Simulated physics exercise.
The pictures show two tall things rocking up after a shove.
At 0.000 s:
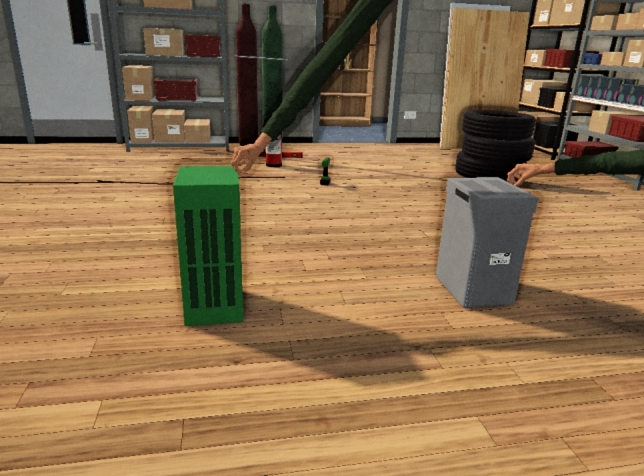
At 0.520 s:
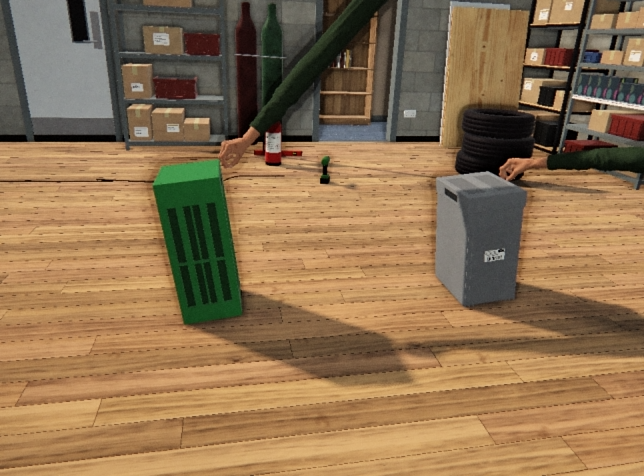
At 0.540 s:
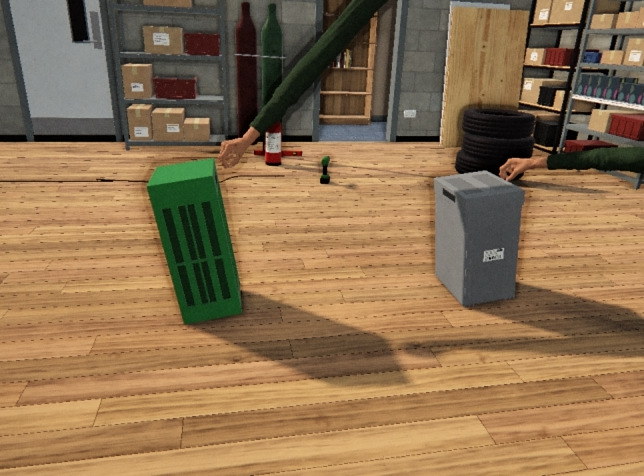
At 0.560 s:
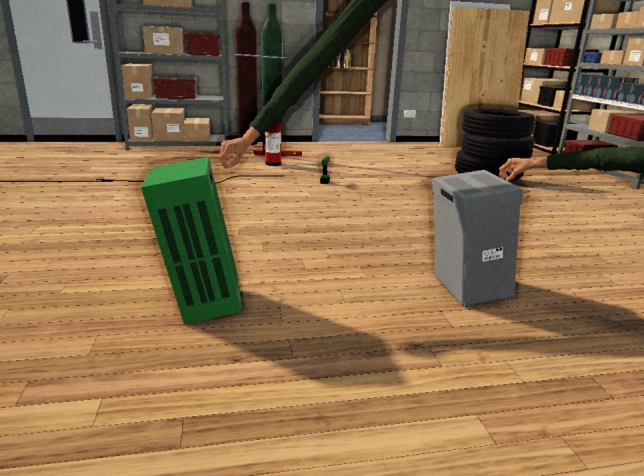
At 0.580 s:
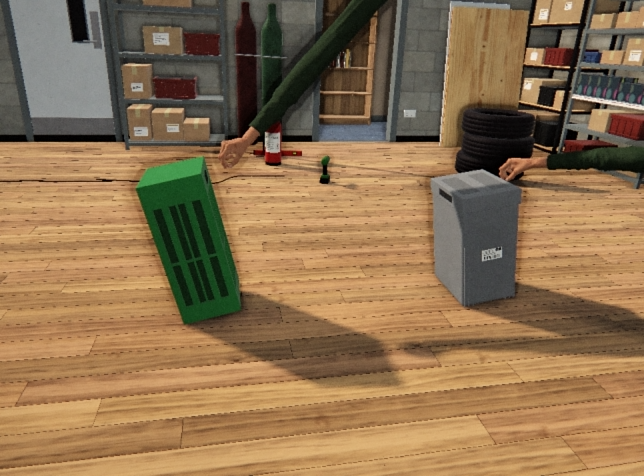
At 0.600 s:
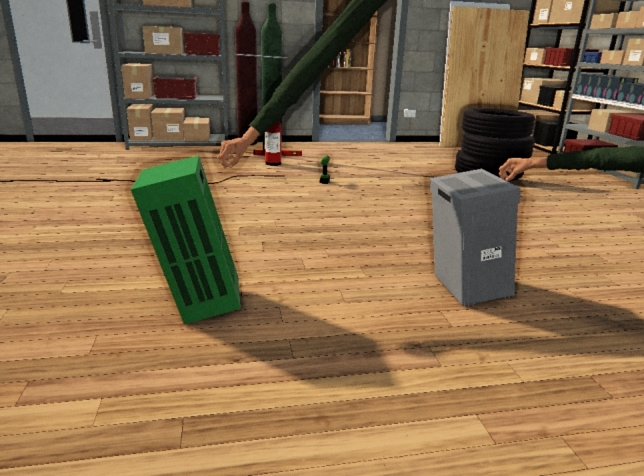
A green crate tilted to the left on the wooden floor as a hand reached in near its top, while a grey tote beside another hand leaned slightly the same way.
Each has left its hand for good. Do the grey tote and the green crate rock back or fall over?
The grey tote returns to its base; the green crate goes down on its side.
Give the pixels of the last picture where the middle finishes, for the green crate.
Its middle is close to (110, 287).
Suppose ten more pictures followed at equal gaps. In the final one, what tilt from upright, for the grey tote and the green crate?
About 6° and 30°.
After 0.82 s, grey tote 4° off upright near (477, 238); green crate 32° off upright near (167, 241).
After 1.00 s, grey tote 4° off upright near (485, 238); green crate 53° off upright near (139, 251).
After 1.14 s, grey tote upright near (480, 239); green crate on its side near (111, 280).
In the end (1.8 s), the grey tote settles on its feet, near (481, 240); the green crate topples, near (110, 287).
